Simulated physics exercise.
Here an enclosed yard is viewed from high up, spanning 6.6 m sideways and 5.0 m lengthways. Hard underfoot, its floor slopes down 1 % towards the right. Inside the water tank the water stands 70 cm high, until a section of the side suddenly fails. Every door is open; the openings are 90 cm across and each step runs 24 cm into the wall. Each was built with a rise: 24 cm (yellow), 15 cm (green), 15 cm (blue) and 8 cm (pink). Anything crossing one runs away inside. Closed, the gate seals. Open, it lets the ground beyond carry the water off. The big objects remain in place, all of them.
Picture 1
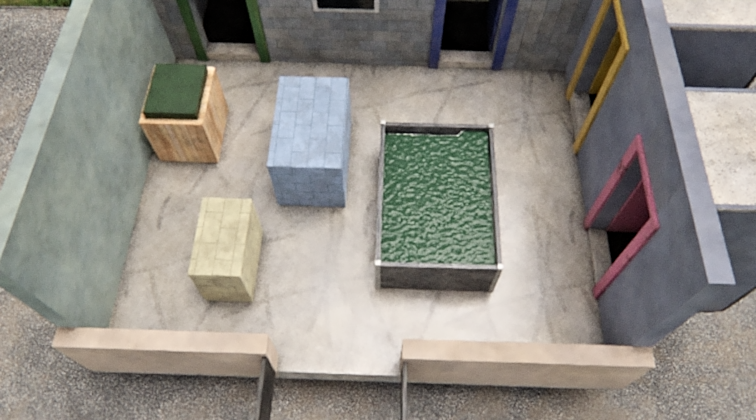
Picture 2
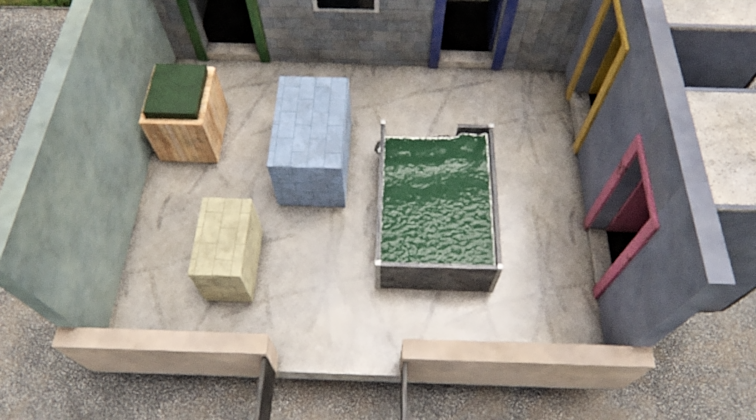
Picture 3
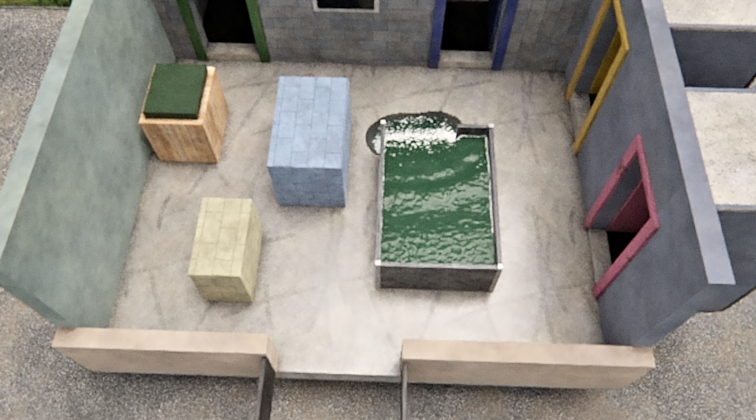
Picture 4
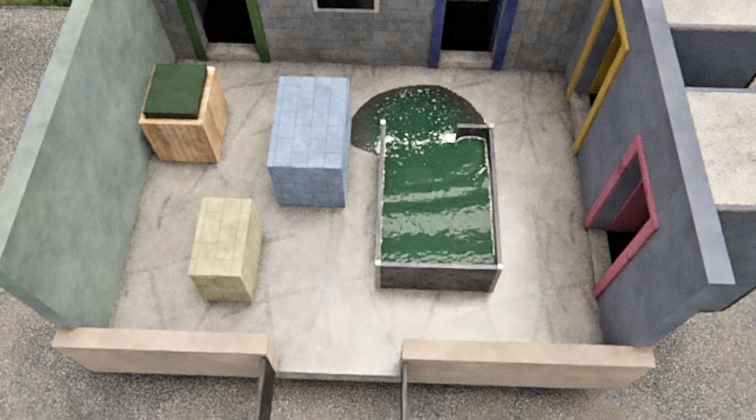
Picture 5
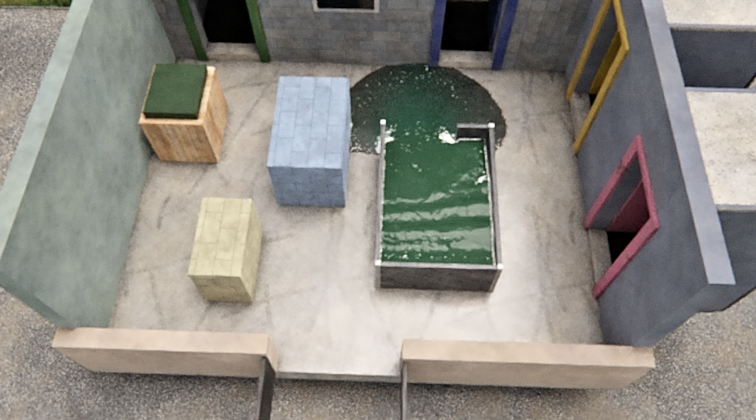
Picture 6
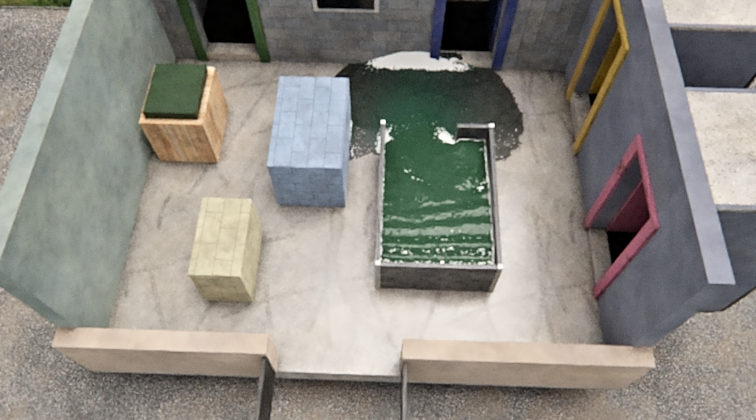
At first, green water fills a rectangular tank in a walled yard, beside blue, yellowish and wooden blocks. Then water pours out through a gap on the tank's far side, and a dark pool spreads across the floor, widening to both sides and reaching the back wall near the blue-framed doorway.
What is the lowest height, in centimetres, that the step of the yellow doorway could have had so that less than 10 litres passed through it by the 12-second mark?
About 15 cm.
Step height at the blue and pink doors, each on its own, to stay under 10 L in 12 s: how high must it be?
You'd want about 30 centimetres at blue and about 9.0 centimetres at pink.
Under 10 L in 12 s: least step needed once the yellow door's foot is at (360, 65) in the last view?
Minimum: Close to 28 cm.
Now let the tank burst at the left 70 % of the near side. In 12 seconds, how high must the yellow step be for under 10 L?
Required height: Approx. 8.5 cm.
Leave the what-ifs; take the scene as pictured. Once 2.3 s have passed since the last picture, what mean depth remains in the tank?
Near 26 cm, averaged.
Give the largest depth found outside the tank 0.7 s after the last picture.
Around 40 centimetres.
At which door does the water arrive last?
Pink.
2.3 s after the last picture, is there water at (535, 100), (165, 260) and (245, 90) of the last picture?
Status: Submerged / clear / submerged.
Then, 0.7 s after the last picture water covers 20 % of the floor, deepest (40 cm) near (410, 71); it has not reached the yellow door.
Then, 2.3 s after the last picture water covers 45 % of the floor, deepest (31 cm) near (187, 107); 17 cm at the yellow door, 0 litres in over its 24 cm step.
Then, 11.3 s after the last picture water covers 95 % of the floor, deepest (11 cm) near (562, 93); 9 cm at the yellow door, 0 litres in over its 24 cm step.
At the yellow door as built, the water peaked near 17 cm, 2.5 s after the last picture.
With a step of 13 cm, 21 litres would have come in within the 12 s; with 17.5 cm, 4 litres. So under 10 litres takes about 15 cm.
